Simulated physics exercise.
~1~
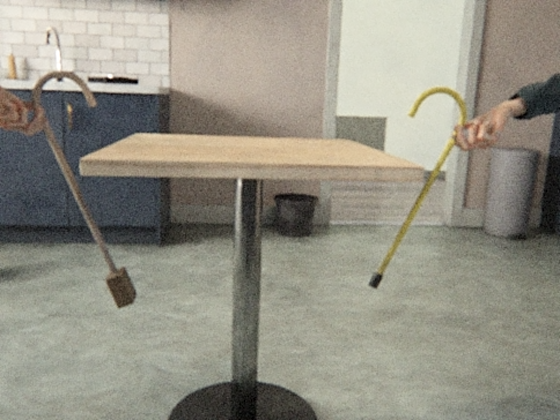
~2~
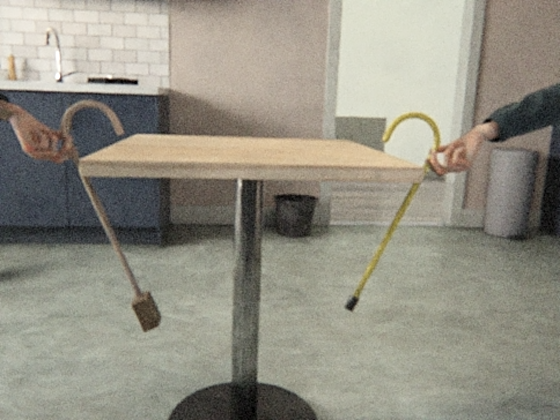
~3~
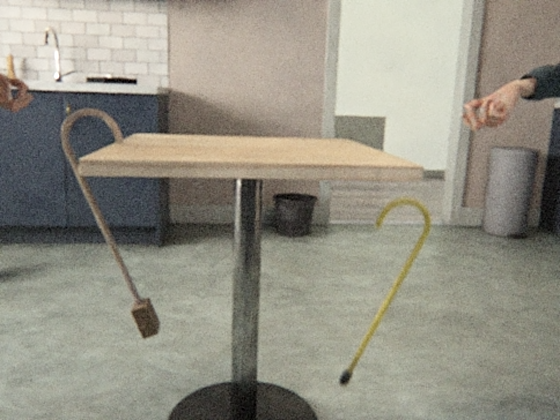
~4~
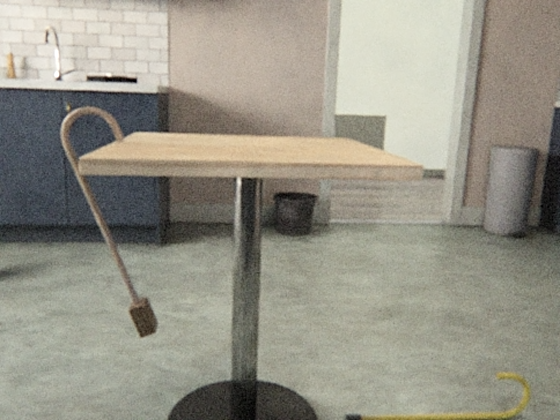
A yellow cane and a brown brush with a crook handle were brought by two hands to opposite edges of a table and released; the cane on the right dropped and ended lying on the floor, while the brush stayed hooked on the left.
